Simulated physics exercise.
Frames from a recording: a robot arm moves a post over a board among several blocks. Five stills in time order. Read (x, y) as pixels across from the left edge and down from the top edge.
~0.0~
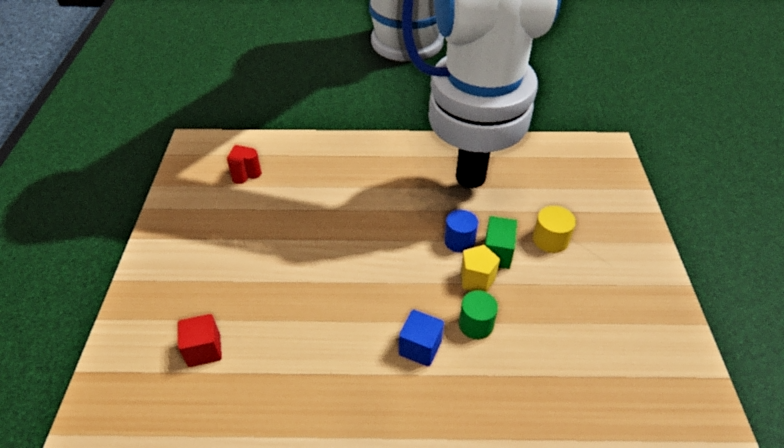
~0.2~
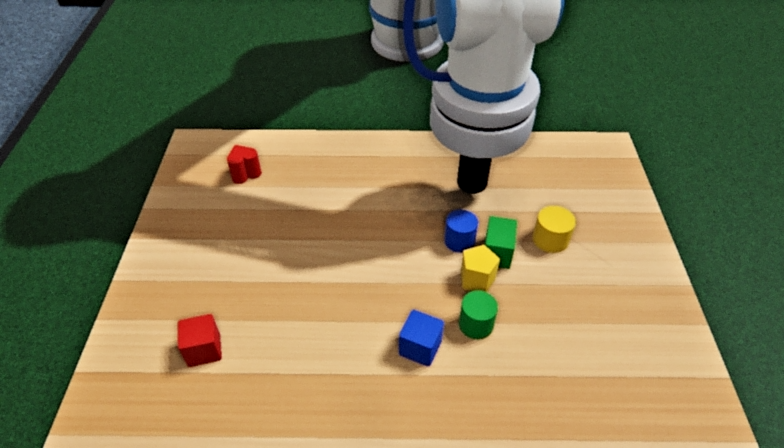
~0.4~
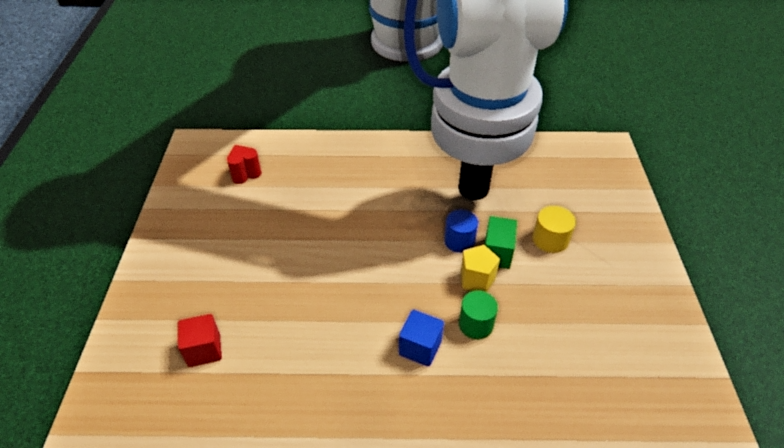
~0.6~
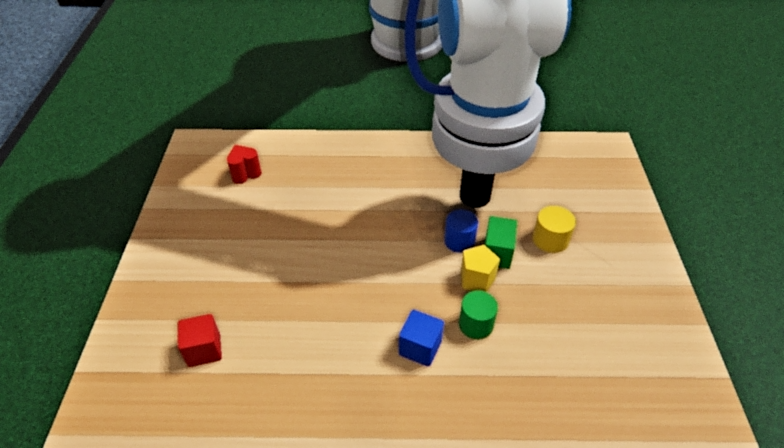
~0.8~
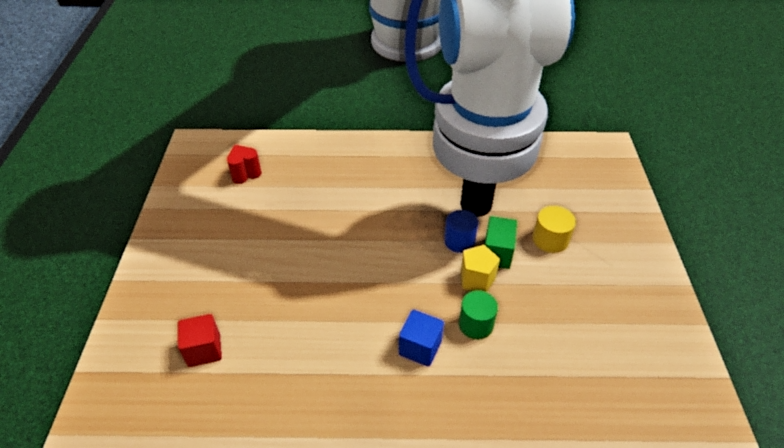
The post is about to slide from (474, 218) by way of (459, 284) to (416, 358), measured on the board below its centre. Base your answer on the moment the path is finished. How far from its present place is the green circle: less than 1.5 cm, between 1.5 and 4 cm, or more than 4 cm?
Between 1.5 and 4 cm.
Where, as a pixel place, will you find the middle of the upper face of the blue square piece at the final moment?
The centre of its top face lies at (391, 364).
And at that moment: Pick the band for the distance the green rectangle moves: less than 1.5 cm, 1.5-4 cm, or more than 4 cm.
Shift: Under 1.5 cm.
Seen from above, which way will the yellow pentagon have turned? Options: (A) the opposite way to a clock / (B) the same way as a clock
Letter A.
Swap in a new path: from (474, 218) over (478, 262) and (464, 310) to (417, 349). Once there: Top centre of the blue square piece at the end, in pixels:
It comes to (391, 353).
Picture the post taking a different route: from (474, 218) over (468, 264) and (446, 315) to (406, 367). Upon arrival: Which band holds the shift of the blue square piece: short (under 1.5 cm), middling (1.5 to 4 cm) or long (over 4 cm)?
It moves quite far, over 4 cm.
The first path, step by step. One third of the way, post (467, 251); blue circle (440, 254); yellow pentagon (482, 266).
Two thirds of the way, post (449, 298); blue circle (418, 274); green circle (487, 324); yellow pentagon (489, 292), turned 40° anticlockwise.
At the end, post (417, 348); blue square piece (391, 364), turned 20° clockwise; blue circle (418, 274); green circle (487, 324); yellow pentagon (489, 292), turned 40° anticlockwise; green rectangle still.
